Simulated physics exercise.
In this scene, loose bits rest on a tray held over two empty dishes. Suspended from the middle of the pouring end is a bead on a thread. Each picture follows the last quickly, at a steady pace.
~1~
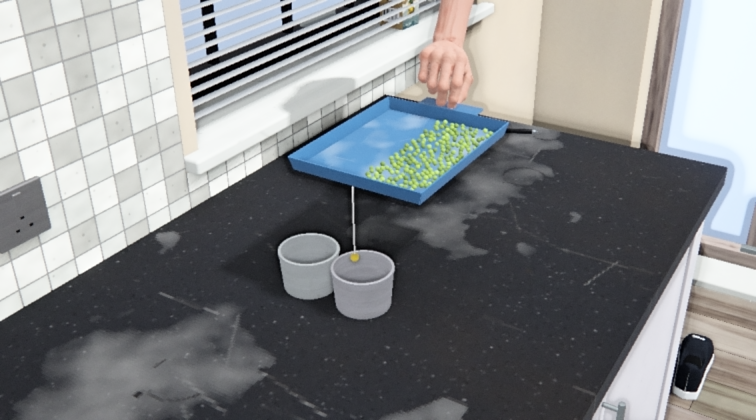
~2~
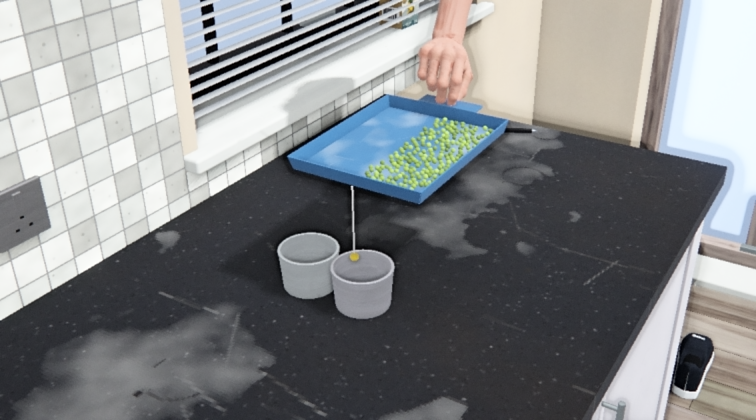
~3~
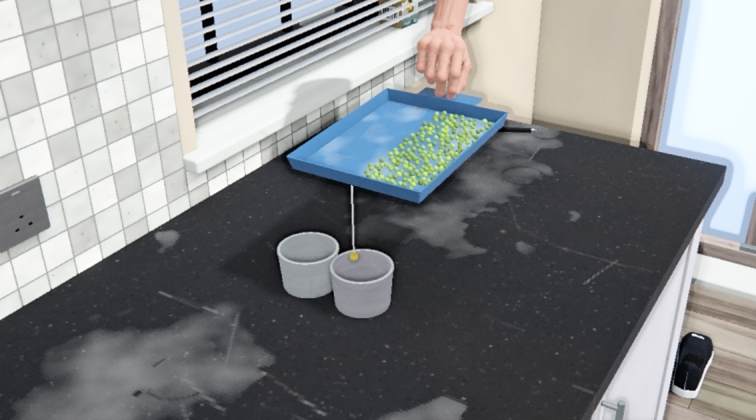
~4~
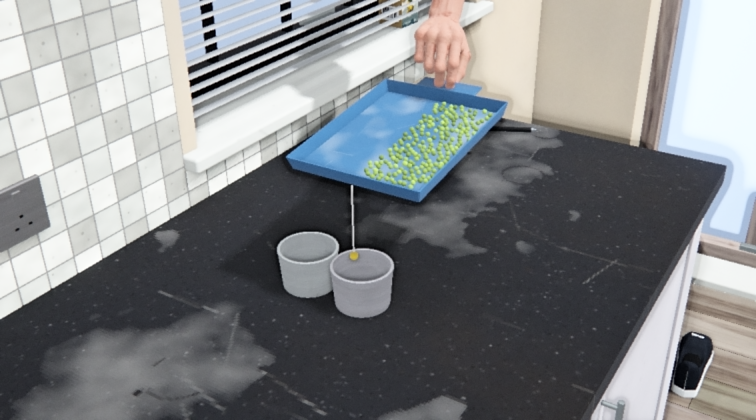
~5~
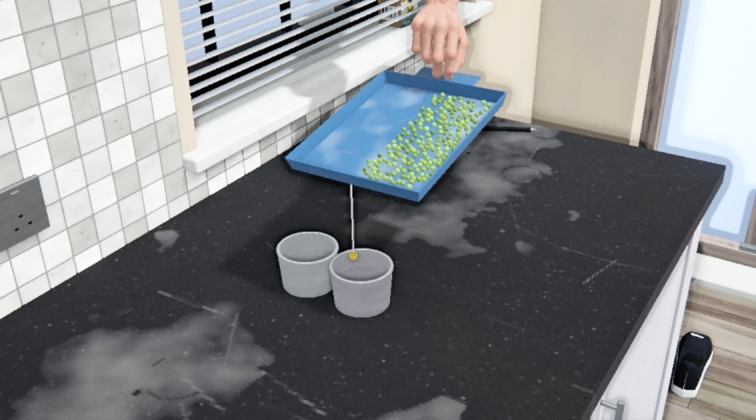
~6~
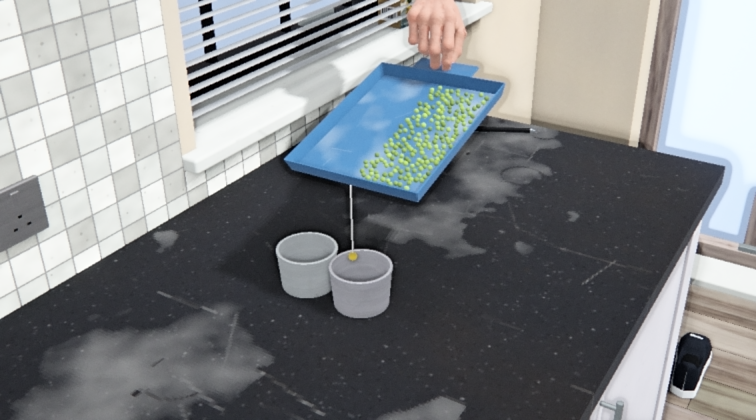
A hand slowly raises the far end of a blue tray of green peas.
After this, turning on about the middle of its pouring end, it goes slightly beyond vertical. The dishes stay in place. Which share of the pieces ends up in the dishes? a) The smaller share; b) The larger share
The answer is a.
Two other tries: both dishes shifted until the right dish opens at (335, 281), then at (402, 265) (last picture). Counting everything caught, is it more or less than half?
For the two tries in order: Exceeding half, not as much as half.
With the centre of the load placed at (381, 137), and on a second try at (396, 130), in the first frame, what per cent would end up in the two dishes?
Estimate: 0 % first, 10 % second.
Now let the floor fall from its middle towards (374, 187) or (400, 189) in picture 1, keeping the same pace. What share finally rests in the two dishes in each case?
Shares: 0 %, then 0 %.
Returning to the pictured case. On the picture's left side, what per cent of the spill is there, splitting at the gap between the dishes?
It works out at some 70 percent.
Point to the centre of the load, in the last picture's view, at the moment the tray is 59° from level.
The load is centred about (368, 179).
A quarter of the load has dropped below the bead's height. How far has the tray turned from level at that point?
About 95°.
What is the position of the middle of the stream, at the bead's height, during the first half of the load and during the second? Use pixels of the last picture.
First near (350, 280), later near (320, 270).
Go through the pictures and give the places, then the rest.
Corners of the pouring end at (293, 156) and (420, 190), level; middle of the load at (432, 156), dried peas; left dish at (292, 277); right dish at (346, 296); bead on its thread at (355, 257), in the first frame.
Corners of the pouring end at (293, 156) and (419, 190), level; middle of the load at (432, 154), in the second frame.
Corners of the pouring end at (292, 156) and (419, 189), tipped barely, level across its low end; middle of the load at (432, 150), in the third frame.
Corners of the pouring end at (291, 156) and (418, 189), tipped a little, level across its low end; middle of the load at (431, 145), in the fourth frame.
Corners of the pouring end at (290, 156) and (417, 189), tipped a little, level across its low end; middle of the load at (430, 140), in the fifth frame.
Corners of the pouring end at (289, 158) and (416, 190), tipped a little, level across its low end; middle of the load at (427, 137); left dish at (290, 276); right dish at (344, 295), in the sixth frame.
Soon after the last picture, tray tipped steeply; nearly all on the tray; a stray few outside both; a stray few in the air.
A little later, tray tipped right over; about a quarter on the tray; a stray few in the right dish; a stray few in the left dish; about a third outside both; about a third in the air.
Later still, tray tipped past a quarter turn; a small part in the left dish; nearly all outside both.
At rest, tray tipped past a quarter turn; none in the right dish; a small part in the left dish; nearly all outside both.
